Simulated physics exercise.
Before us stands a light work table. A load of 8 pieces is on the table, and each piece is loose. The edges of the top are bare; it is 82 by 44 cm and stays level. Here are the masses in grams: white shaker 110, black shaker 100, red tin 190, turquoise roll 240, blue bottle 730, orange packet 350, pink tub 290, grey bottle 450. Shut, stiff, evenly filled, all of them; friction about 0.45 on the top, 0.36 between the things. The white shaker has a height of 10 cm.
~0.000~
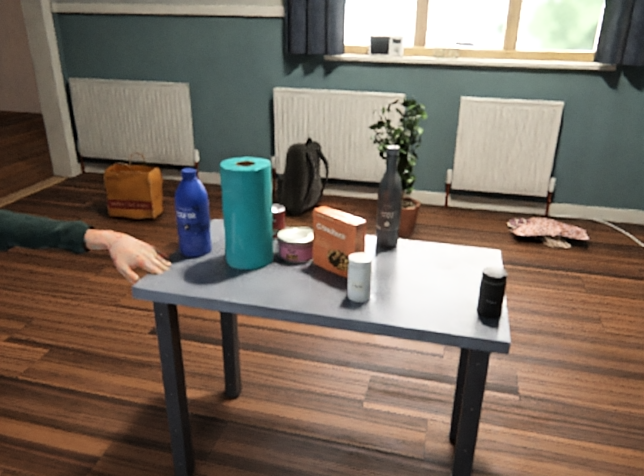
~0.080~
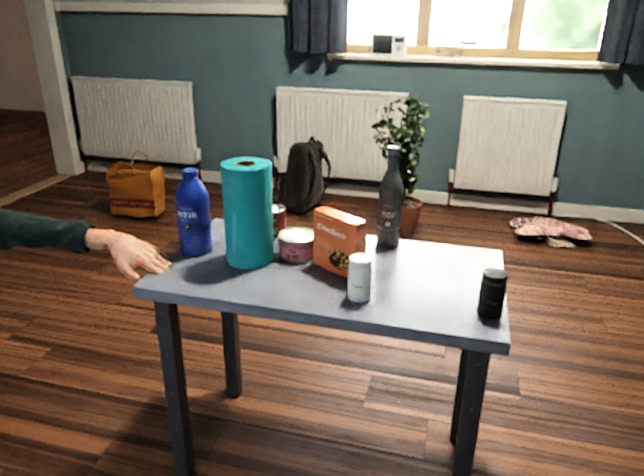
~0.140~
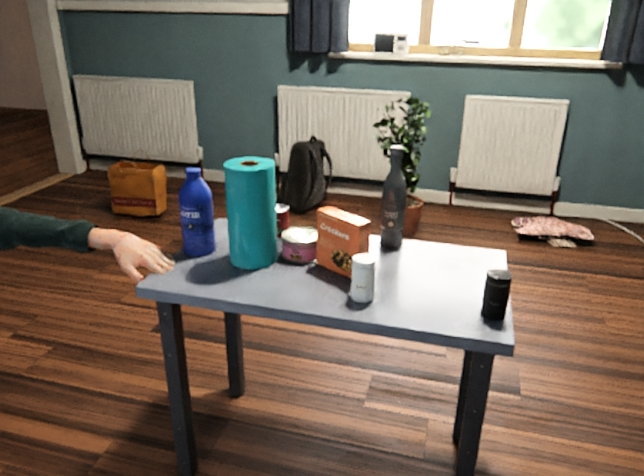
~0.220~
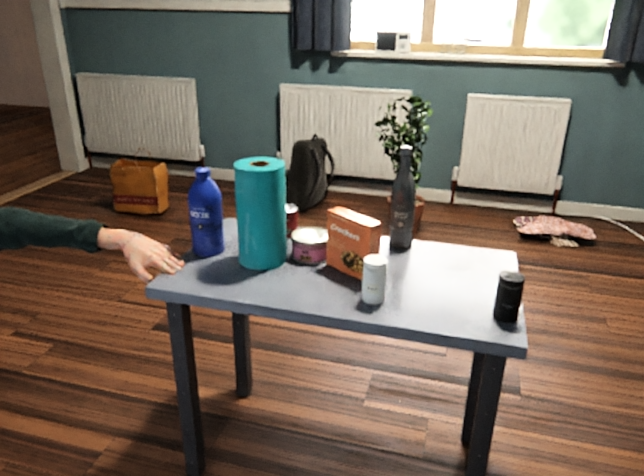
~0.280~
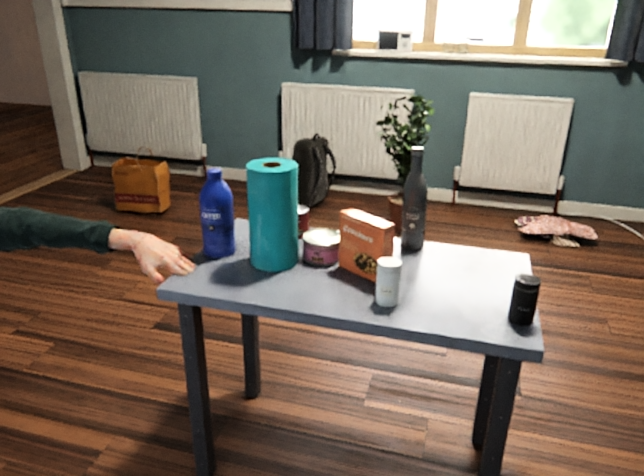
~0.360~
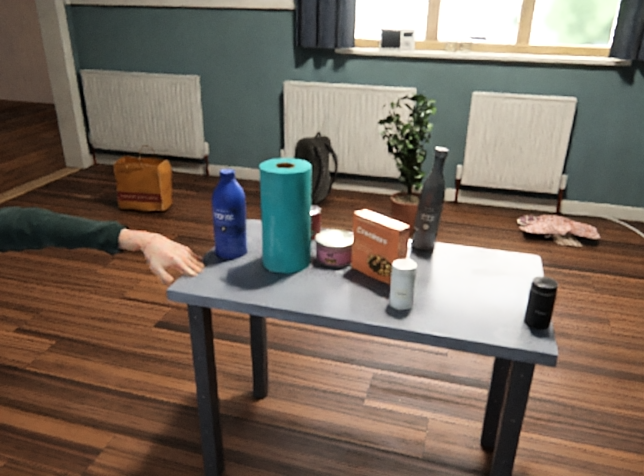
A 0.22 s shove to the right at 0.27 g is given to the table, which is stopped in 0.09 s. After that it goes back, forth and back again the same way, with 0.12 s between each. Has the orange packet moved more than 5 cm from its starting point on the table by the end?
No, it has not.
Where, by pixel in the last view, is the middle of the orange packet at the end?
It finishes at roughly (339, 242).
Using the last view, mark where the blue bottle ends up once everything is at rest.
I'd put it at around (128, 425).
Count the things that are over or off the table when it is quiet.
2.
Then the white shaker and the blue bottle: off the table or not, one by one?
Once it settles, the white shaker keeps within bounds; as for the blue bottle, it has gone out of bounds.
After 0.66 s, table shifted 5 cm; grey bottle on its side.
After 1.26 s, table shifted 9 cm; grey bottle on its side; blue bottle 10° off upright.
After 1.86 s, grey bottle on its side; blue bottle 11° off upright; turquoise roll 4° off upright.
After 2.36 s, blue bottle now off the table; grey bottle on its side; turquoise roll moved 2 cm.
In the end (2.7 s), off the table, blue bottle; toppled on the table, grey bottle; the other 6 under 5 cm from the start. In the last view, orange packet near (339, 242).
